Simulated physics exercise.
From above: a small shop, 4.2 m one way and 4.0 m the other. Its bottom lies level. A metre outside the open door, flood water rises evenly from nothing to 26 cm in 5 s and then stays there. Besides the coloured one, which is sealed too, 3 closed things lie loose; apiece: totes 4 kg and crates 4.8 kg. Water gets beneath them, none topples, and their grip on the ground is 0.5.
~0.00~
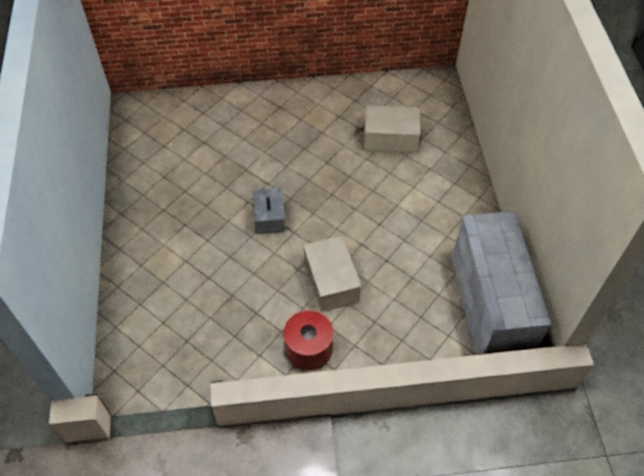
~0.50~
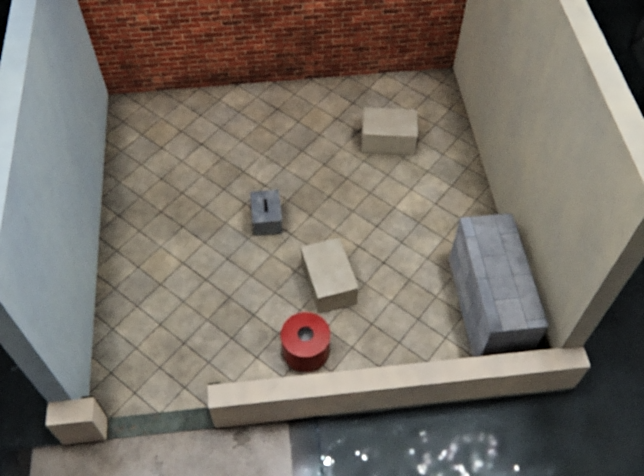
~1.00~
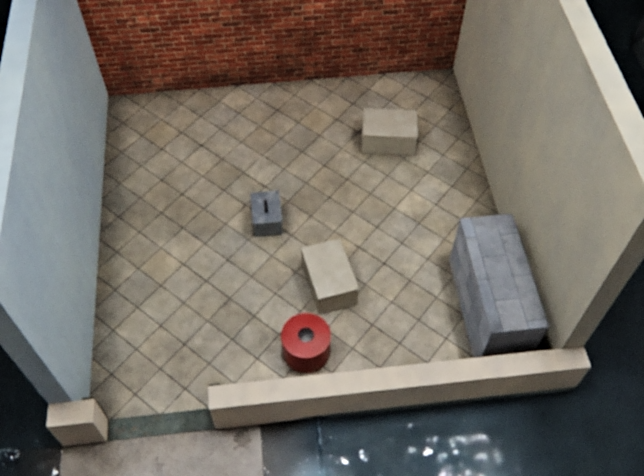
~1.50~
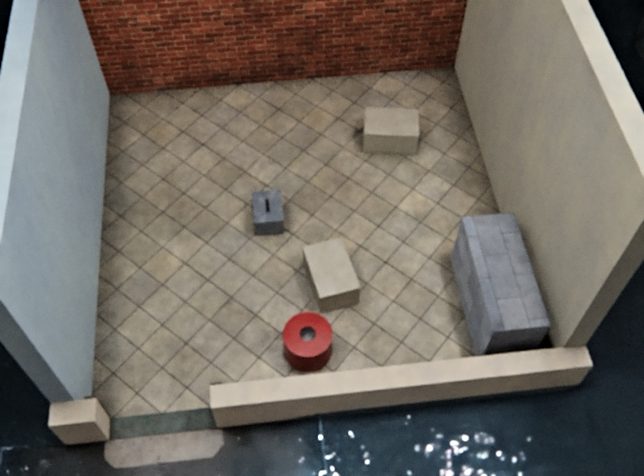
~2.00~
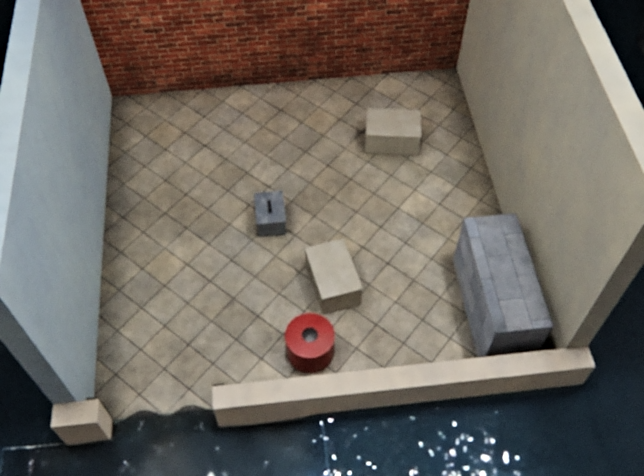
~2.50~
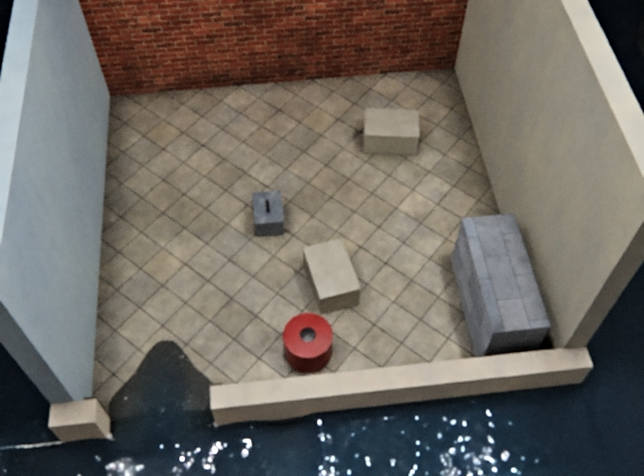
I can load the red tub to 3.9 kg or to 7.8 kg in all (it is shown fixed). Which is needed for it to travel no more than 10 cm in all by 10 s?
For it, the smaller load will do.
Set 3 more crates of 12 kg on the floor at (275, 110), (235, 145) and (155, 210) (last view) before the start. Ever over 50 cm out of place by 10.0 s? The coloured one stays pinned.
In turn: More, past it, more.
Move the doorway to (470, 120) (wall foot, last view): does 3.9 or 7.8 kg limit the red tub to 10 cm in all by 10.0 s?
In that case neither weight holds it.
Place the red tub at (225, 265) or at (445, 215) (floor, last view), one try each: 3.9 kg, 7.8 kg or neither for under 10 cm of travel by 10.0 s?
In turn: Neither is enough; neither is enough.
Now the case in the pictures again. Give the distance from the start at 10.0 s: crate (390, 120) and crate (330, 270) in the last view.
In turn: 120 cm, 30 cm.
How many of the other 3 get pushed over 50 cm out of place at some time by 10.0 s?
2 of them.
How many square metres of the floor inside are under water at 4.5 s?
About 5.5 m2.
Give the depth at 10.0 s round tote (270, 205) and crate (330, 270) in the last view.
Roughly 15 and 1 cm.
After 3.5 s the red tub would be 0 cm from its start with 3.9 kg and 0 cm from its start with 7.8 kg; 0 cm of water round it then.
After 4.5 s the red tub would be 0 cm from its start with 3.9 kg and 0 cm from its start with 7.8 kg; 0 cm of water round it then.
After 7.0 s the red tub would be 0 cm from its start with 3.9 kg and 0 cm from its start with 7.8 kg; 1 cm of water round it then.
After 10.0 s the red tub would be 0 cm from its start with 3.9 kg and 0 cm from its start with 7.8 kg; 1 cm of water round it then.
